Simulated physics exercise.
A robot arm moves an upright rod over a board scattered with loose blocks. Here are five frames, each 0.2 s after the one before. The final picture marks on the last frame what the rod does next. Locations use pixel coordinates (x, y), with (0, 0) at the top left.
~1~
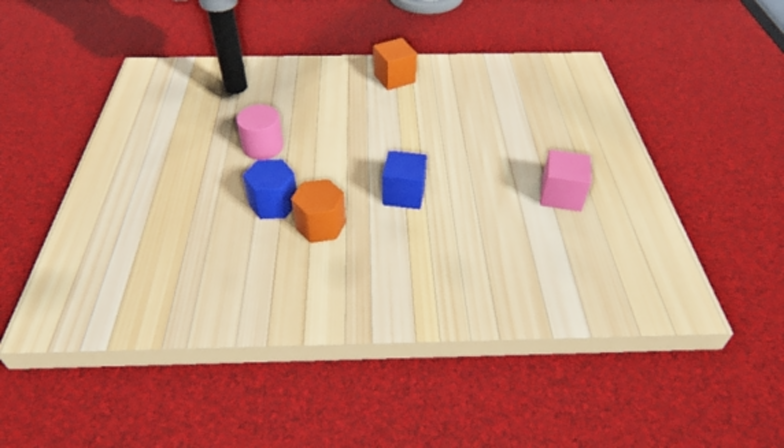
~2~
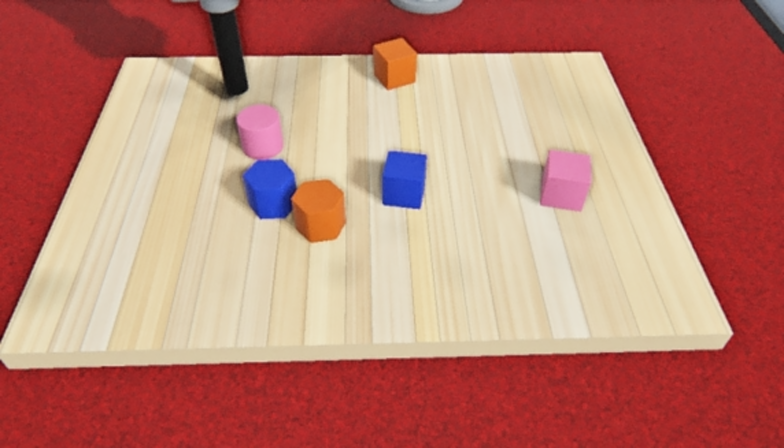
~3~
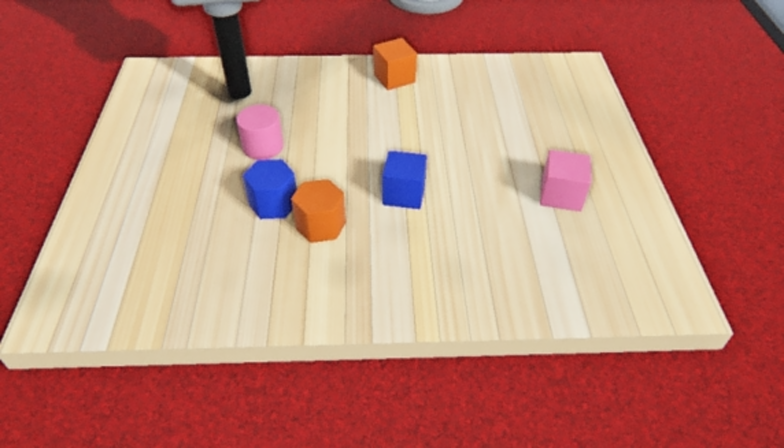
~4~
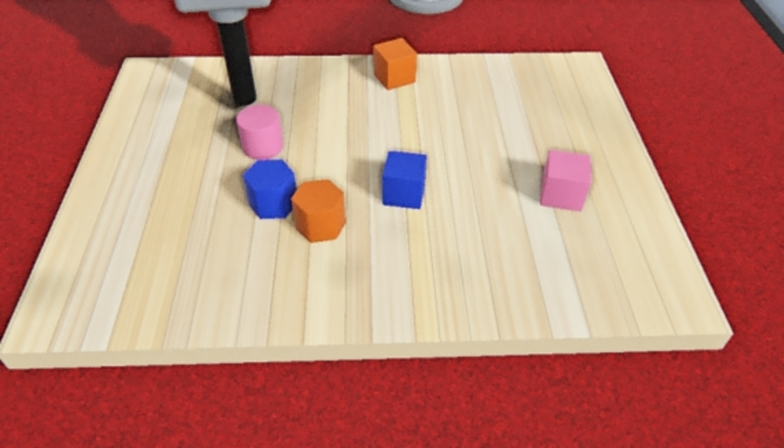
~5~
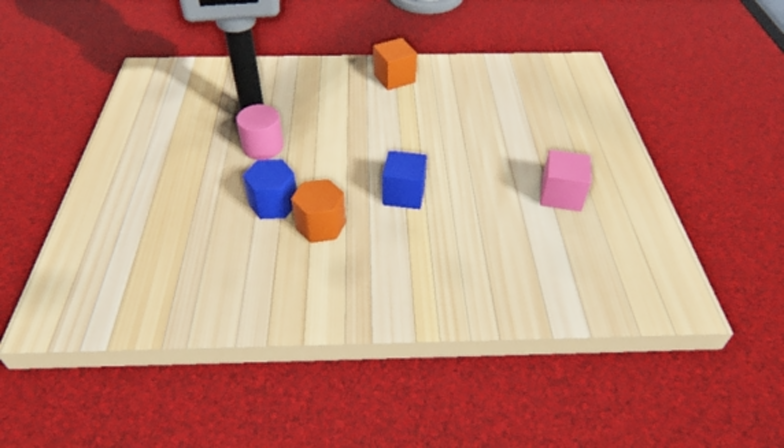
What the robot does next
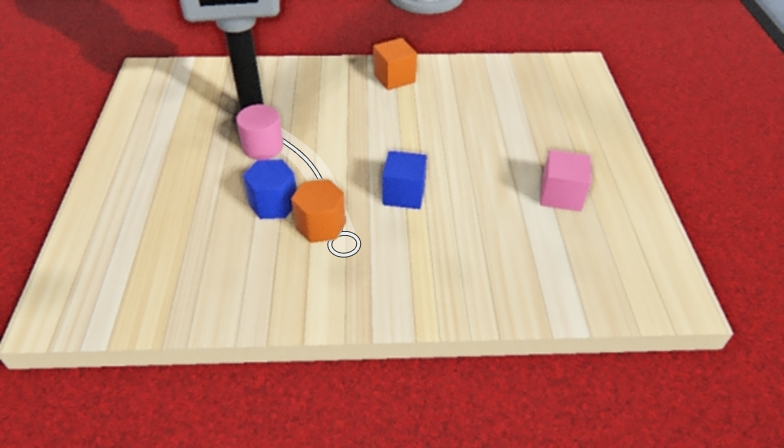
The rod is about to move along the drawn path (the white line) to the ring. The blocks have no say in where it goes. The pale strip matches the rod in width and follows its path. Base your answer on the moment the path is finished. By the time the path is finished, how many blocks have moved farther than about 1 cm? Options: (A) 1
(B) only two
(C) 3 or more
It's B.
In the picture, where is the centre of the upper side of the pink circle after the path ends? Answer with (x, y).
Around (268, 139).
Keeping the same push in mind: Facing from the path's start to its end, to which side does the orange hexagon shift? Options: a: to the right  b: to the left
My pick is a.
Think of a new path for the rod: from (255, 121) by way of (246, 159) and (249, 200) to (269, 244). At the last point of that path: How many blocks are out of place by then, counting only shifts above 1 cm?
It will shift three or more blocks.
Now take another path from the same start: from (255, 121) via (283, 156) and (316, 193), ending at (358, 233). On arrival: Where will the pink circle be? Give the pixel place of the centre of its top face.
It comes to (266, 162).
Drawn move, from (255, 121) via (297, 151) and (326, 192), ending at (344, 244).
The first path, step by step. One third of the way, rod at (296, 139); pink circle at (267, 138).
Two thirds of the way, rod at (325, 180); pink circle at (268, 139).
At the end, rod at (343, 231); pink circle at (268, 139); blue hexagon still; orange hexagon at (309, 233), turned 75° clockwise.
